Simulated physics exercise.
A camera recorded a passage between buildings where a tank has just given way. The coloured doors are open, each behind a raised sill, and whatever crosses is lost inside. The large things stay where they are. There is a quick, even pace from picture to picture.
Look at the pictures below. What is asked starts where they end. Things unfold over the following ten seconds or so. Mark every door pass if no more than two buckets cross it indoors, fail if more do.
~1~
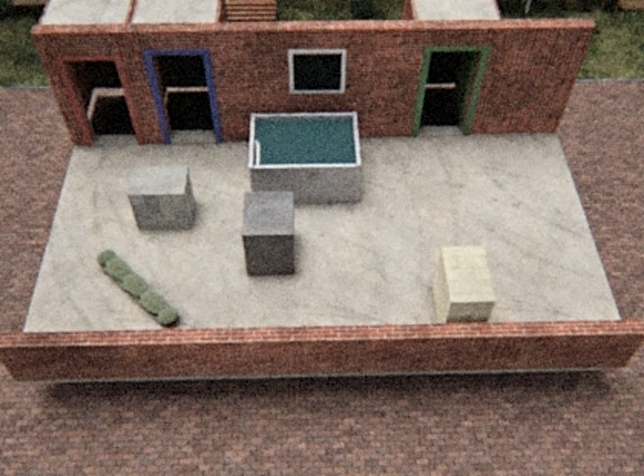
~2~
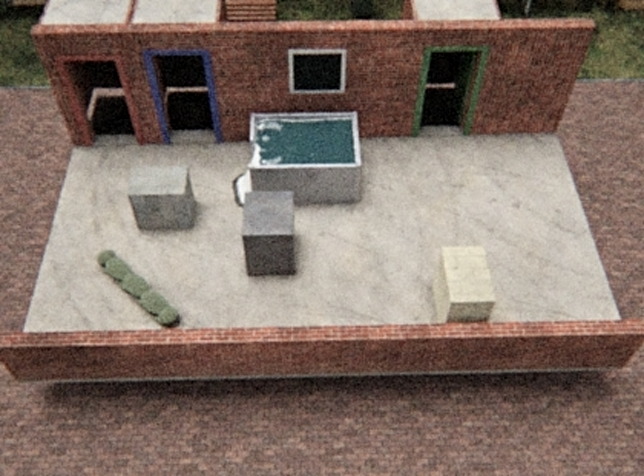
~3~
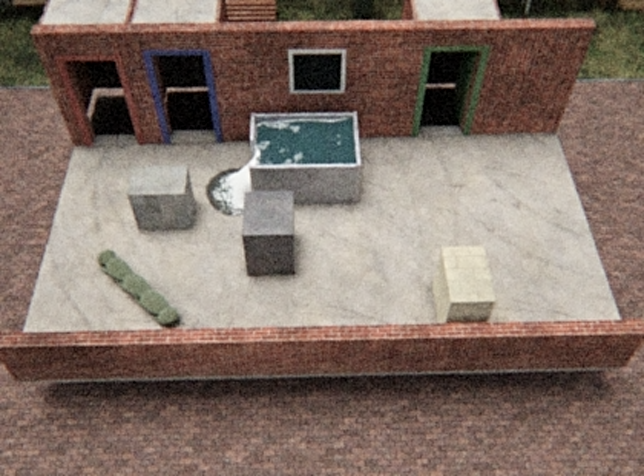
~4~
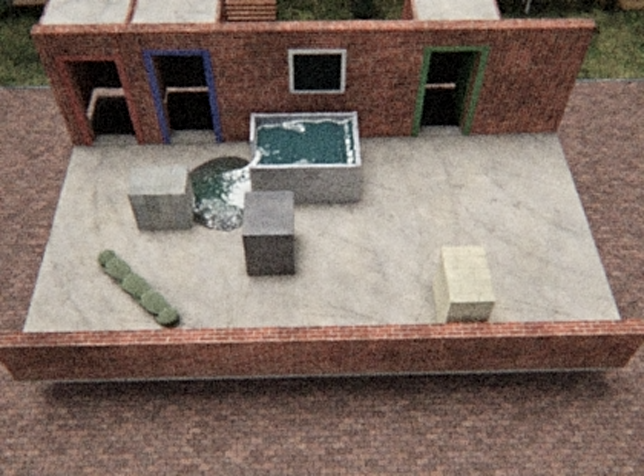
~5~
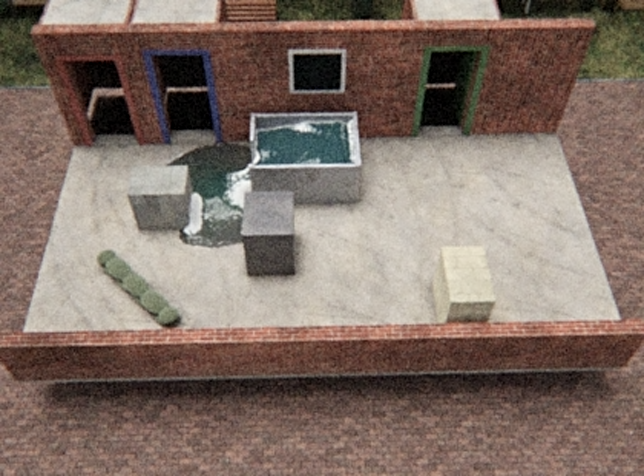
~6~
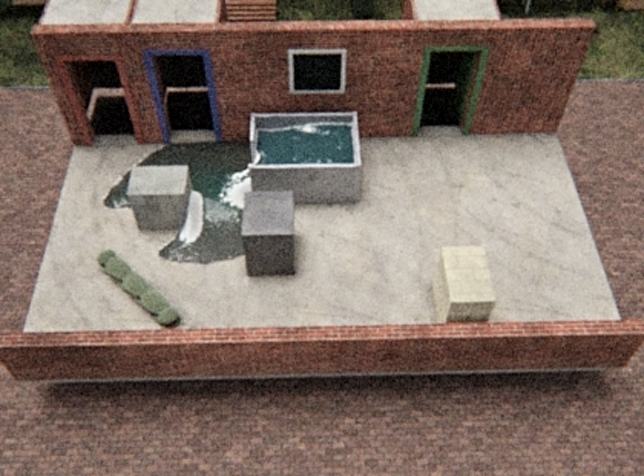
Marks: Blue door pass, green door pass, red door fail.
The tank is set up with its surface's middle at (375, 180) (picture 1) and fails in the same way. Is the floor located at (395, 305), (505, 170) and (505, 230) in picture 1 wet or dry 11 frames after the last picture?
Spot by spot, in the order asked: Swamped, untouched, untouched.
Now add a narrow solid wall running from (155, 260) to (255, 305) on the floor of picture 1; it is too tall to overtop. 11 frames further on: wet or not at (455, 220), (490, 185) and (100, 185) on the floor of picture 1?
Outcome per location, in sequence: Unsoaked, unsoaked, soaking.
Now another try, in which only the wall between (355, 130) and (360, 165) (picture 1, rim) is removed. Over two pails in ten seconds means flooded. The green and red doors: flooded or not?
I'd say the green door ends up above, and the red door lets in too little.
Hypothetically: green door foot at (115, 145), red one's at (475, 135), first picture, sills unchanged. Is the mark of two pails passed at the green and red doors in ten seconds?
As I see it, the green door exceeds the limit while the red door stays within limit.
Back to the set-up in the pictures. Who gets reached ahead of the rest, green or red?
The red door.
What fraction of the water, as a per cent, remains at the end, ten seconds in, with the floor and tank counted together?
About 38 %.
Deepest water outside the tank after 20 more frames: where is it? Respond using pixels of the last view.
Close to (199, 205), I'd say.
A moment on, water covers 20 % of the floor; the blue door wet at the sill, nothing in, the green door not reached, the red door wet at the sill, nothing in.
Next, water covers 25 % of the floor; the blue door wet at the sill, nothing in, the green door not reached, the red door under two buckets in.
Then, water covers 40 % of the floor; the blue door under two buckets in, the green door not reached, the red door over two buckets in.
Later, water covers 45 % of the floor; the blue door under two buckets in, the green door not reached, the red door over two buckets in.
In the end, water covers 45 % of the floor; the blue door under two buckets in, the green door not reached, the red door over two buckets in.
